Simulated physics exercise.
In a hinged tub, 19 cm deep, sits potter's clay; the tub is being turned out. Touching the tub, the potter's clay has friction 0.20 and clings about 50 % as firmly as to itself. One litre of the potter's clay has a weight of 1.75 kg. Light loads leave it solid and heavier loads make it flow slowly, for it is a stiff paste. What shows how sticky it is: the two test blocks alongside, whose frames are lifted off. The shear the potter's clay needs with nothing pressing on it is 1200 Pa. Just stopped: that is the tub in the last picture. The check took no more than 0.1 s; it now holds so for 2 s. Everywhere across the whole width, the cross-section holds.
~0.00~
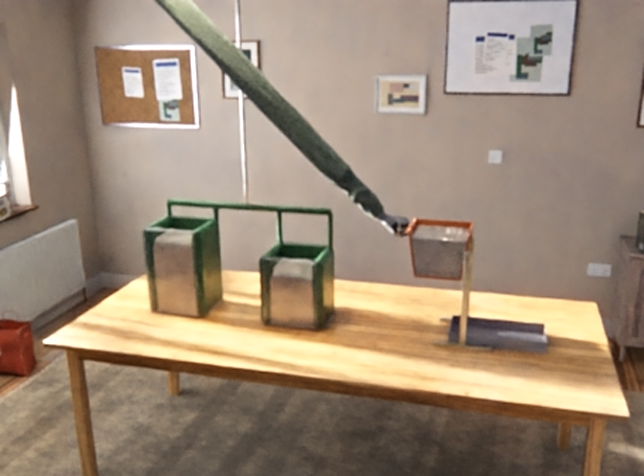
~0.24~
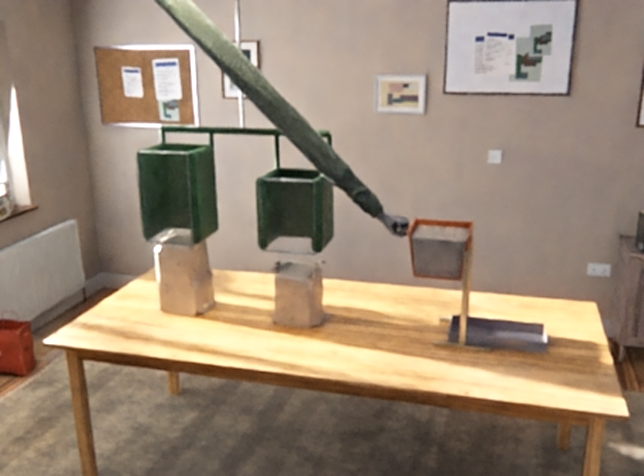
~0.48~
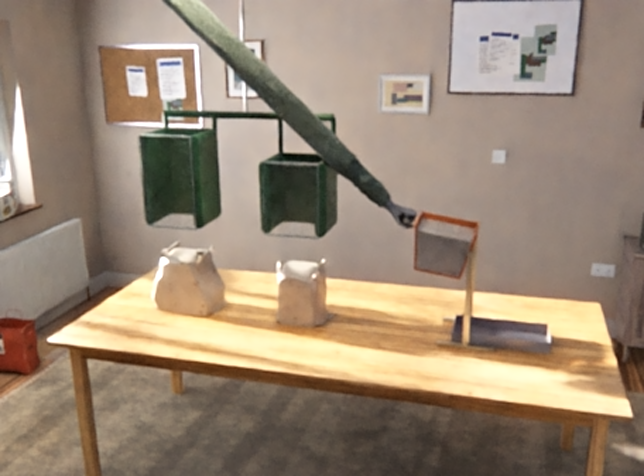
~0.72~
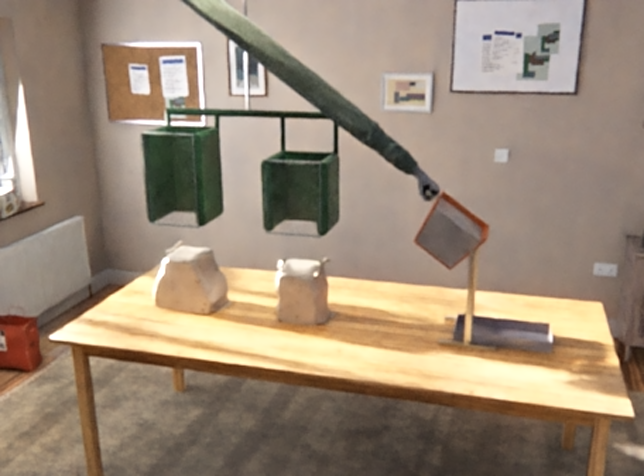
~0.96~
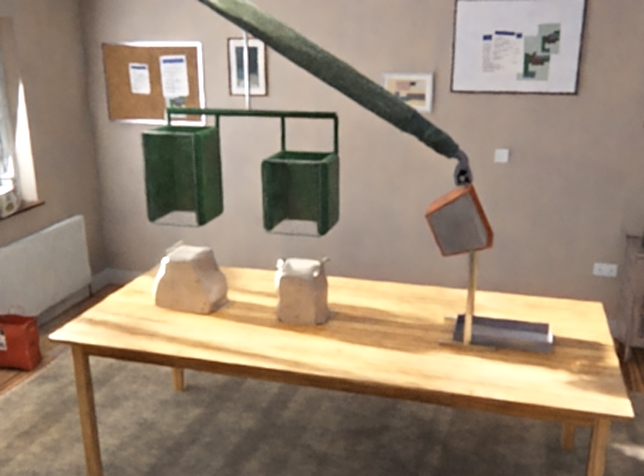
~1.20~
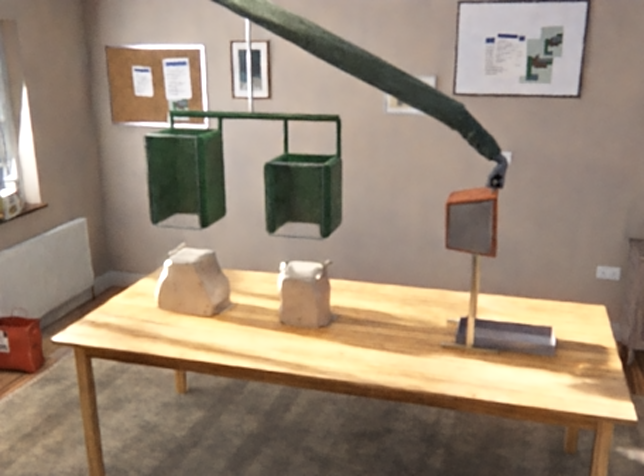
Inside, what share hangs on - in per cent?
I would say around 100 per cent.
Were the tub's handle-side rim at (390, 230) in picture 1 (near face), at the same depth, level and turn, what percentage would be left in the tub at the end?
Around 35 percent would still be in the tub at the end.
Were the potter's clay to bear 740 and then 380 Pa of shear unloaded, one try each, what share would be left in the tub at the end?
First try roughly 60 per cent, second try roughly 40 per cent.
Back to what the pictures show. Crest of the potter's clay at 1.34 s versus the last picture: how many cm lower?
Some 0 cm.
After 1.34 s, the tub is at 87 degrees and holds 100 %.
After 1.51 s, the tub is at 87 degrees and holds 100 %.
After 1.68 s, the tub is at 87 degrees and holds 100 %.
After 1.85 s, the tub is at 87 degrees and holds 100 %.
After 3.20 s, the tub is at 87 degrees and holds 100 %.
